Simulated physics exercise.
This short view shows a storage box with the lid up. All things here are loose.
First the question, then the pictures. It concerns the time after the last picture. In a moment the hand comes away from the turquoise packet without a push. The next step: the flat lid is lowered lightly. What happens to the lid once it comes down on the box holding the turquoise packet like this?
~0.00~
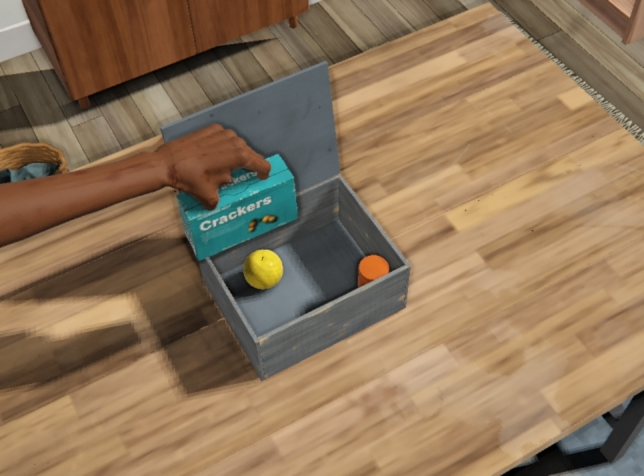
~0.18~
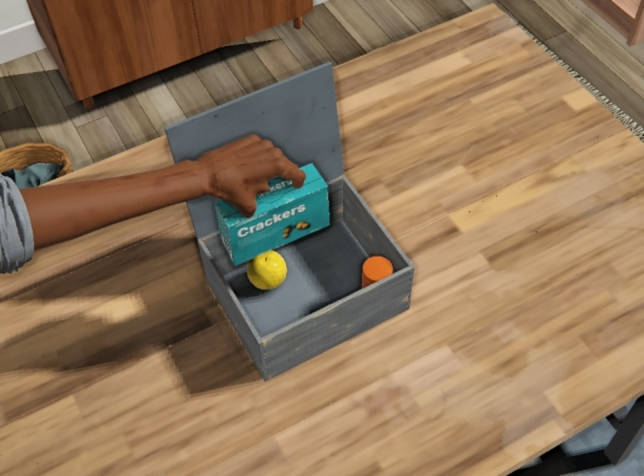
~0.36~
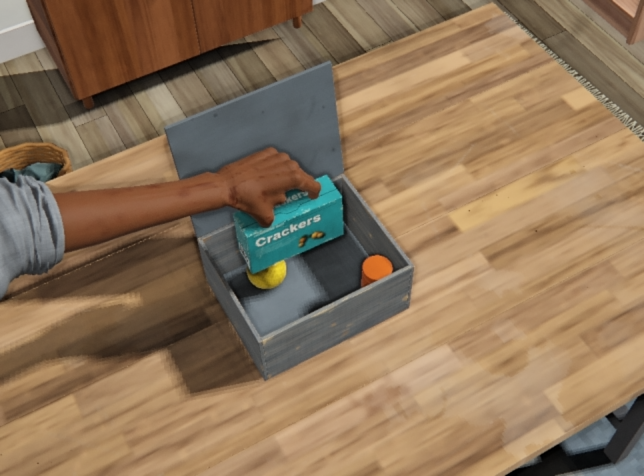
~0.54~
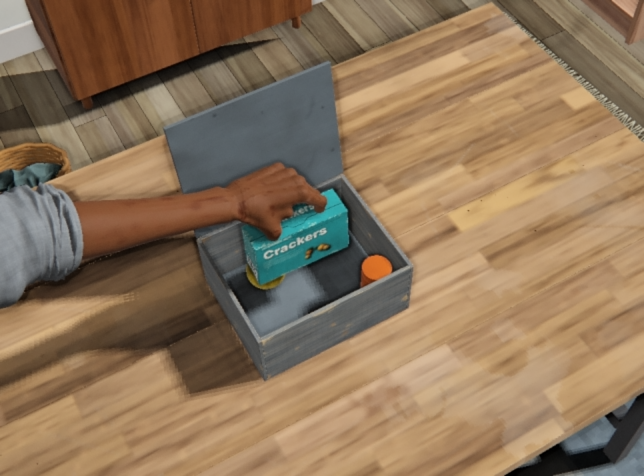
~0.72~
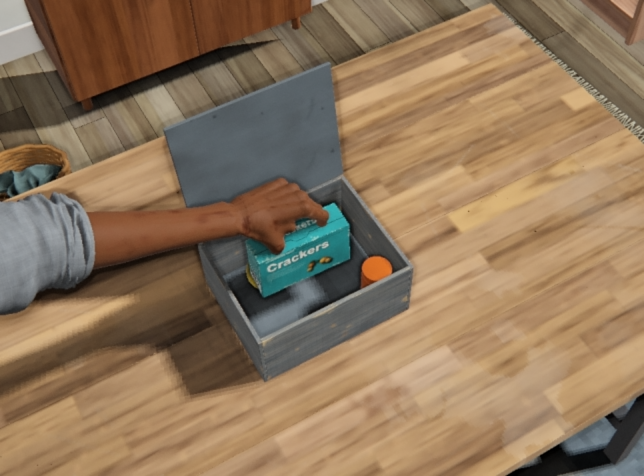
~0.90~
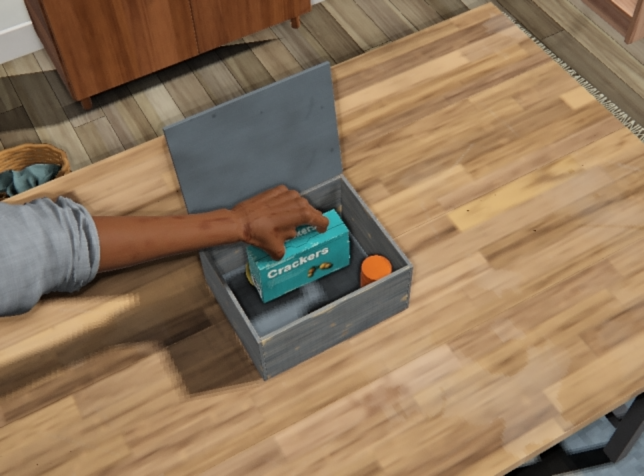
The lid fits.
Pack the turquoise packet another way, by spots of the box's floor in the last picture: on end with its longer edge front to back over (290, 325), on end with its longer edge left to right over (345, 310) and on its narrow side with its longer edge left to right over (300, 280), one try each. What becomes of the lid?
Case one, the lid is kept from closing; case two, it lies closed; case three, it lies closed.
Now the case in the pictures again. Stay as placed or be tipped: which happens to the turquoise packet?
At the finish it holds its orientation.
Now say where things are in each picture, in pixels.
The first picture shows on its way; turquoise packet (239, 207); yellow apple (263, 269).
The second picture shows on its way; turquoise packet (274, 214); yellow apple (267, 270).
The third picture shows on its way; turquoise packet (290, 224).
The fourth picture shows on its way; turquoise packet (296, 237).
The fifth picture shows on its way; turquoise packet (299, 250).
The sixth picture shows put in, still held; turquoise packet (299, 256).
After 1.60 s, turquoise packet shifted a little near (300, 287); yellow apple shifted a little.
After 2.50 s, lid 57° above the rim; turquoise packet shifted a little near (300, 287).
After 2.80 s, lid 22° above the rim; turquoise packet shifted a little near (300, 287).
In the end (3.6 s), lid shut; moved from the start, turquoise packet; the other 2 unmoved. At the end, from the last picture's camera, turquoise packet near (300, 287).
